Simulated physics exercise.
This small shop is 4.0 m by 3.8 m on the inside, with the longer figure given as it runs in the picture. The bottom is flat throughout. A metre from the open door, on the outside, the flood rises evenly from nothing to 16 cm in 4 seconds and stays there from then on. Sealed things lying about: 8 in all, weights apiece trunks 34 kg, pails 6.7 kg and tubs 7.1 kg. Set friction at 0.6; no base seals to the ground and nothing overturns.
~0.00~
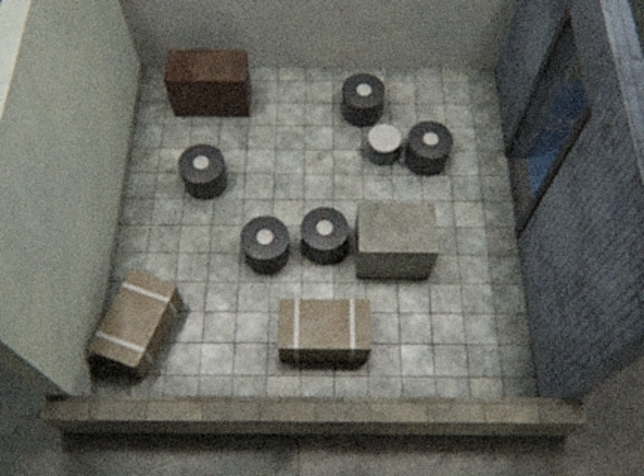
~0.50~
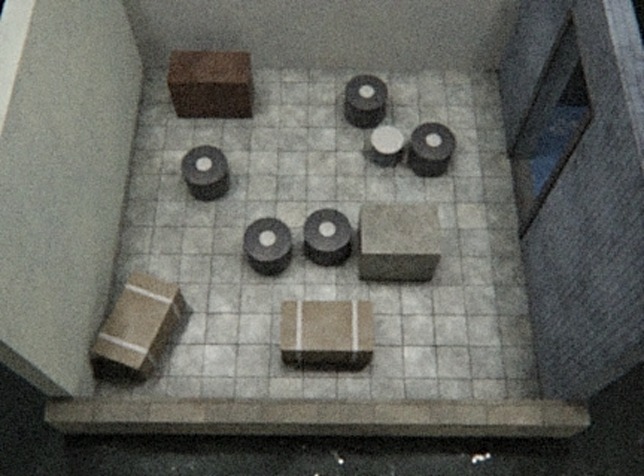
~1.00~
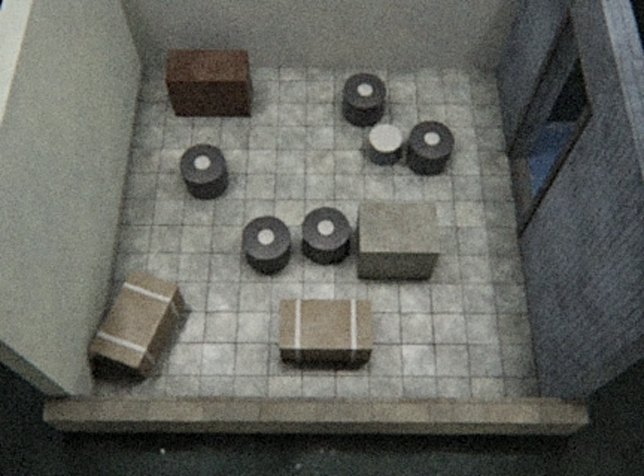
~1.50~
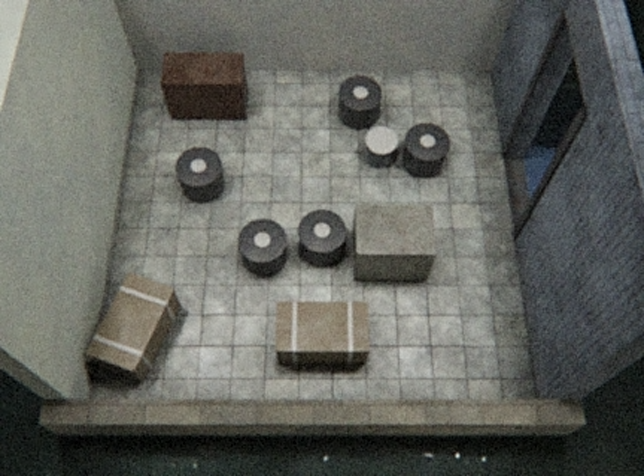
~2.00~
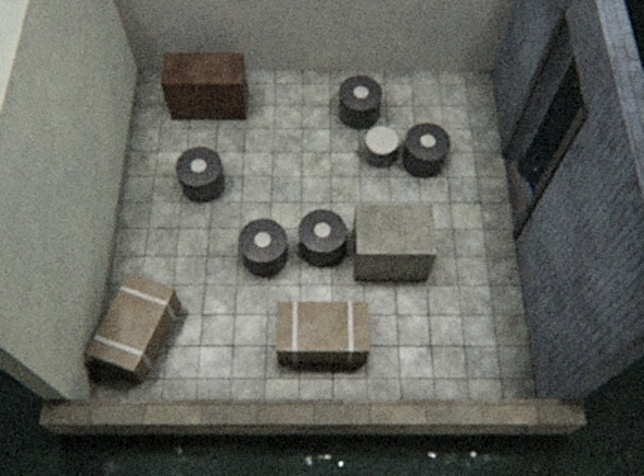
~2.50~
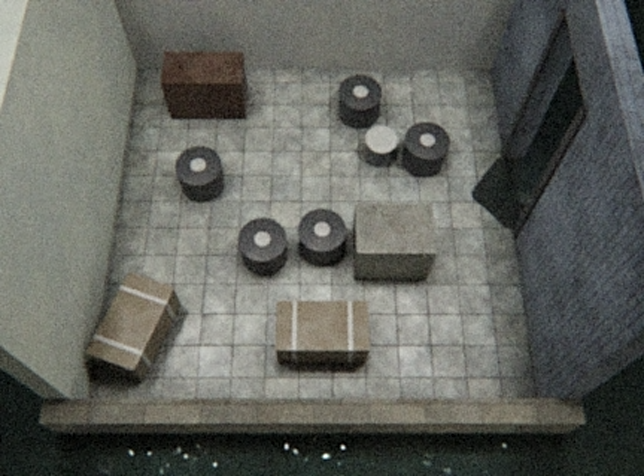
Dark water slipping in through the doorway at right of a tiled room, where trunks, round tubs and boxes stay still.
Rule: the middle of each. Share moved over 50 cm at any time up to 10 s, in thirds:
By my guess the moved share will stop short of one third.
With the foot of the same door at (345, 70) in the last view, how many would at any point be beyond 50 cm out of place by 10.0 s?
4.
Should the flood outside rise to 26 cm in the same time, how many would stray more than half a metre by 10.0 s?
Under that setup the answer is 5.
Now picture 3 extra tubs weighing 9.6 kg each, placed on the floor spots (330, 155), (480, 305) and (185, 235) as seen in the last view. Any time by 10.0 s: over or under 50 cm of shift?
Respectively, lower, lower and lower.
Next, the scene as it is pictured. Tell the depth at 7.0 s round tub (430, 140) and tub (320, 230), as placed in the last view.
I'd estimate 5 cm for the first and 3 cm for the second.
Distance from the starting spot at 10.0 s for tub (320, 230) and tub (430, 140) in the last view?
Net displacement, in order: 10 cm; 100 cm.
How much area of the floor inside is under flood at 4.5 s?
I'd put it close to 4.0 m2.
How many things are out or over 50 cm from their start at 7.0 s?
By my reckoning, 0.
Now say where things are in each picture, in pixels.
The first frame shows a trunk at (324, 323), on the bottom; a trunk at (133, 317) rests on the ground; 0.0 m2 under water; 0 of 8 have shifted.
The second frame shows a trunk at (327, 325) rests on the ground; a trunk at (136, 318), on the bottom; 0.0 m2 under water; 0 of 8 have shifted.
The third frame shows a trunk at (326, 323), on the bottom; a trunk at (134, 317) rests on the ground; water covers 0.0 m2; 0 of 8 have shifted.
The fourth frame shows a trunk at (322, 326), on the bottom; a trunk at (131, 320) rests on the ground; water covers 0.0 m2; 0 of 8 have shifted.
The fifth frame shows a trunk at (323, 326) rests on the ground; a trunk at (131, 320), on the bottom; 0.0 m2 under water; 0 of 8 have shifted.
The sixth frame shows a trunk at (322, 325), on the bottom; a trunk at (131, 319) rests on the ground; 0.2 m2 under water; 0 of 8 have shifted.
After 3.5 s 0 of 8 are over 50 cm from their spots; 0 afloat.
After 4.5 s 0 of 8 are over 50 cm from their spots; 0 afloat.
After 7.0 s 0 of 8 are over 50 cm from their spots; 0 afloat.
After 10.0 s 2 of 8 are over 50 cm from their spots, and 2 have been at some point; 2 afloat.
